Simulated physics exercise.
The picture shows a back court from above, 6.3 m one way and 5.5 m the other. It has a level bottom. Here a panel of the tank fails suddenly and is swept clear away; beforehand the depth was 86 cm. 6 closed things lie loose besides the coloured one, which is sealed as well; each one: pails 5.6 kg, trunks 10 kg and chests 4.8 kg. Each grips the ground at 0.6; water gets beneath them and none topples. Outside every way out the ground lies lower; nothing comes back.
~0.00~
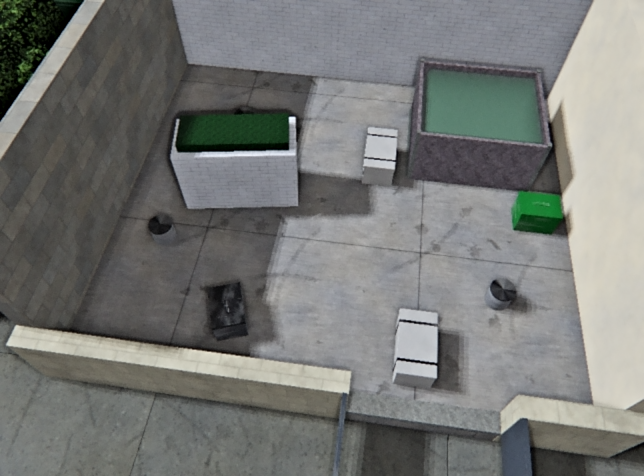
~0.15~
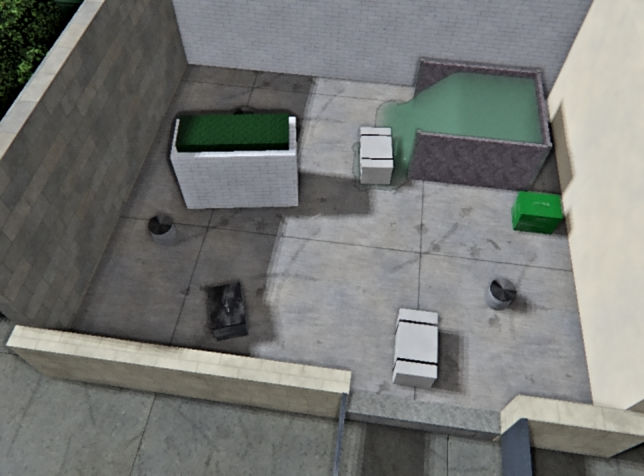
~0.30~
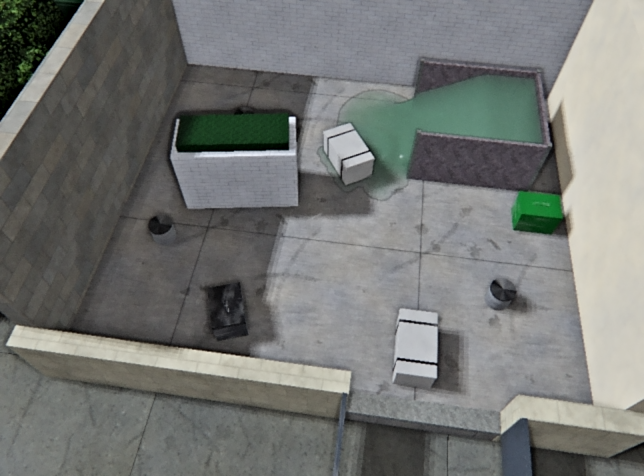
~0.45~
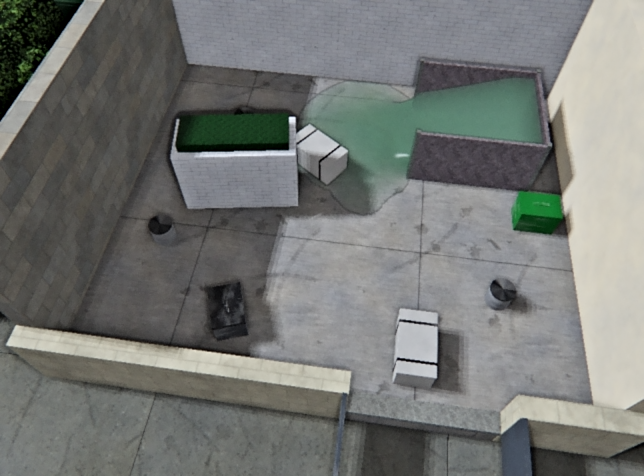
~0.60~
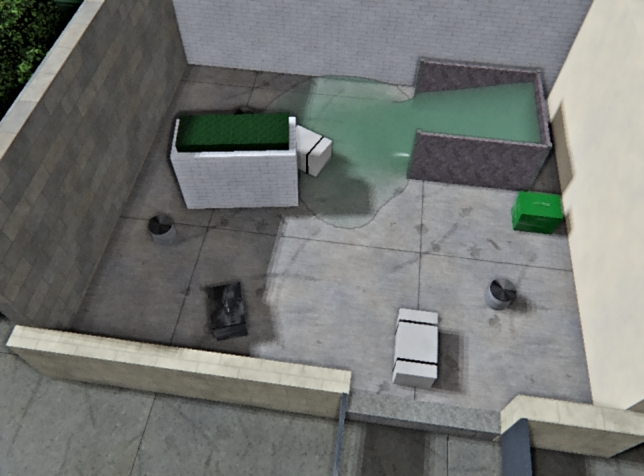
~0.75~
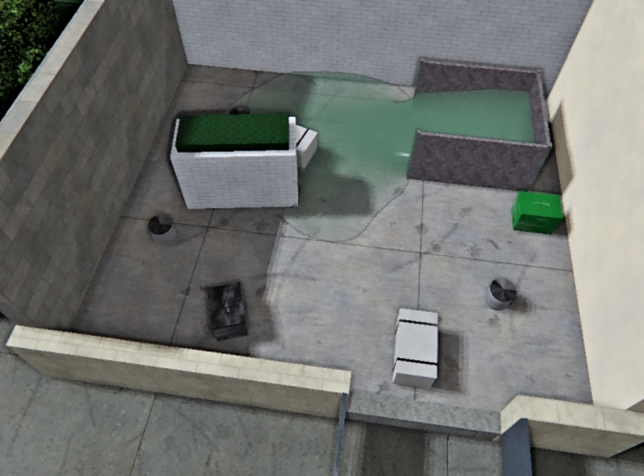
At first, green water fills a walled tank at the upper right of a courtyard scattered with boxes, including a green chest. The tank's left side gives way and water spreads leftward across the floor, turning the nearby white box and pushing it against the hedge-topped white block, while the green chest stays put.
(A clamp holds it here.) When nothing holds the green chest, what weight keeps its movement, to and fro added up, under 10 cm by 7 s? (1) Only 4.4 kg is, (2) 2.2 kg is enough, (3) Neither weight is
The answer is 2.
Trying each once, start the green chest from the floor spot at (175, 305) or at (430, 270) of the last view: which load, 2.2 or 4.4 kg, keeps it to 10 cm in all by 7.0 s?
Respectively, neither option; neither option.
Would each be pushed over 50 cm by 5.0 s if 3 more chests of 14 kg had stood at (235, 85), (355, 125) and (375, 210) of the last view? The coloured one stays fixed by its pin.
Beyond it, beyond it, within it.
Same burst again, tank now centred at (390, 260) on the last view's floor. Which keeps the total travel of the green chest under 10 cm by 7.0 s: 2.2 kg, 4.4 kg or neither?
In that case, simply put, both options fail.
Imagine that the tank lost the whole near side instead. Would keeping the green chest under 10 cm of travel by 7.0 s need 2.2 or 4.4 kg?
Note: No mass sufficient.
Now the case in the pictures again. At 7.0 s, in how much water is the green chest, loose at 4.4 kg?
1 cm, roughly.
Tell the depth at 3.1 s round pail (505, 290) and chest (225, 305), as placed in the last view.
I'd estimate 0 cm for the first and 11 cm for the second.
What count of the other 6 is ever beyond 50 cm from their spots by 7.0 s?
I make it 5.
After 1.4 s the green chest would be 0 cm from its start with 2.2 kg and 0 cm from its start with 4.4 kg; 0 cm of water round it then.
After 3.1 s the green chest would be 0 cm from its start with 2.2 kg and 0 cm from its start with 4.4 kg; 0 cm of water round it then.
After 4.9 s the green chest would be 0 cm from its start with 2.2 kg and 0 cm from its start with 4.4 kg; 0 cm of water round it then.
After 7.0 s the green chest would be 0 cm from its start with 2.2 kg and 0 cm from its start with 4.4 kg; 1 cm of water round it then.
